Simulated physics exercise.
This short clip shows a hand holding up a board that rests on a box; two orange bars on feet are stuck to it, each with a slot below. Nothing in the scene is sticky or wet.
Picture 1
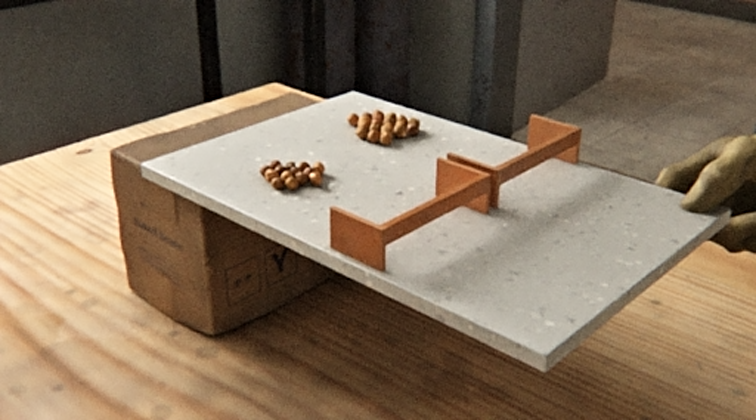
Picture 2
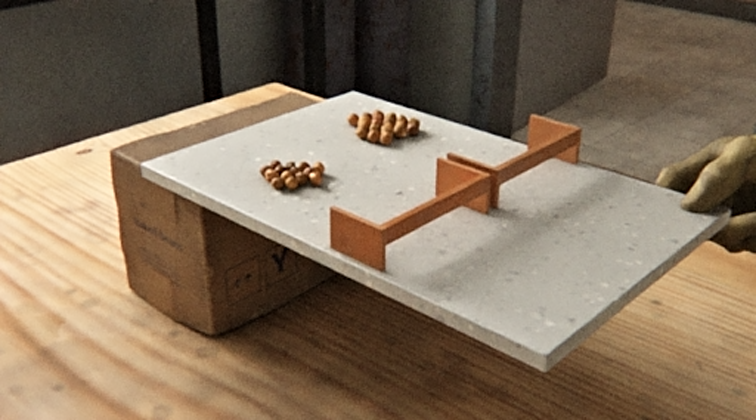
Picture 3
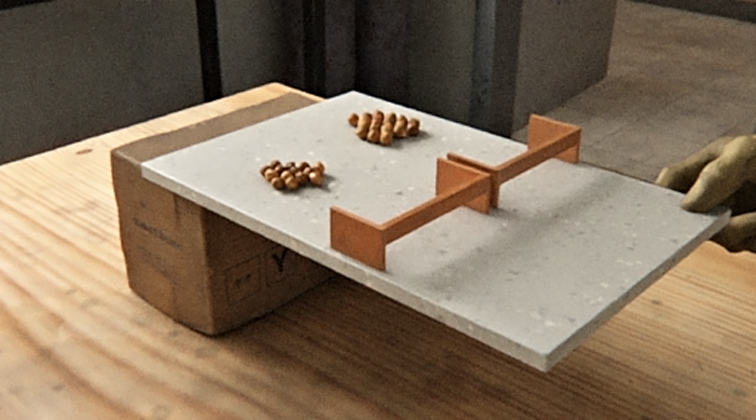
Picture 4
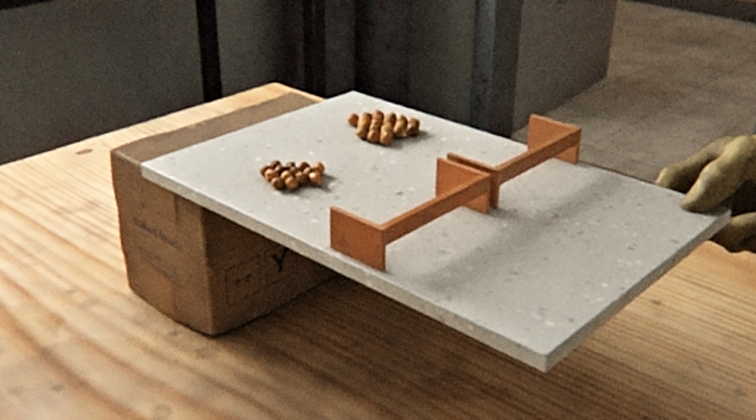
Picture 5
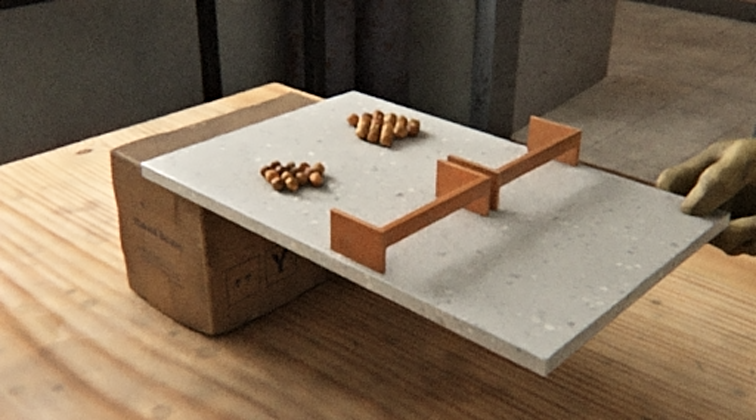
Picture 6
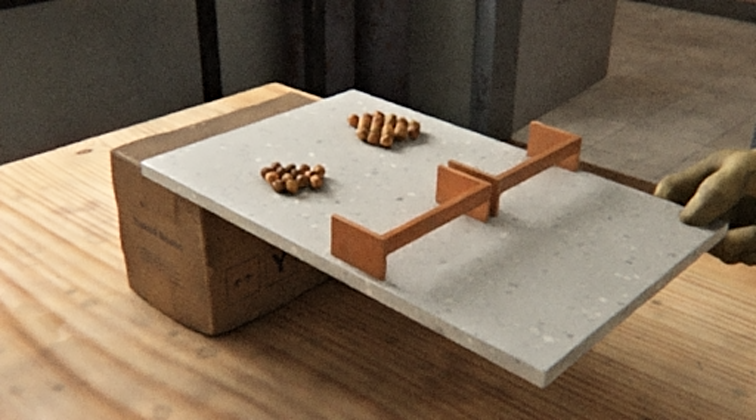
A gloved hand slightly lowers one end of a speckled board holding two small brown piles.
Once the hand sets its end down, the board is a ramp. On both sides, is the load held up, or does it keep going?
The front portion will likely find a way out, the back portion will likely find a way out.
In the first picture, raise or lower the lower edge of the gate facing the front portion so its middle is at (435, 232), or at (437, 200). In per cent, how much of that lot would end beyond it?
You get 0 in a hundred first and 100 in a hundred after.
Then, 0.46 s past the last view, board sloping at 12°; front portion where it was; back portion where it was.
Then, 0.95 s past the last view, board sloping at 24°; front portion on its way down; back portion on its way down.
Then, 1.53 s past the last view, board resting at 26°; front portion all past its gate; back portion all past its gate.
Finally, board resting at 26°; front portion all past its gate; back portion all past its gate.
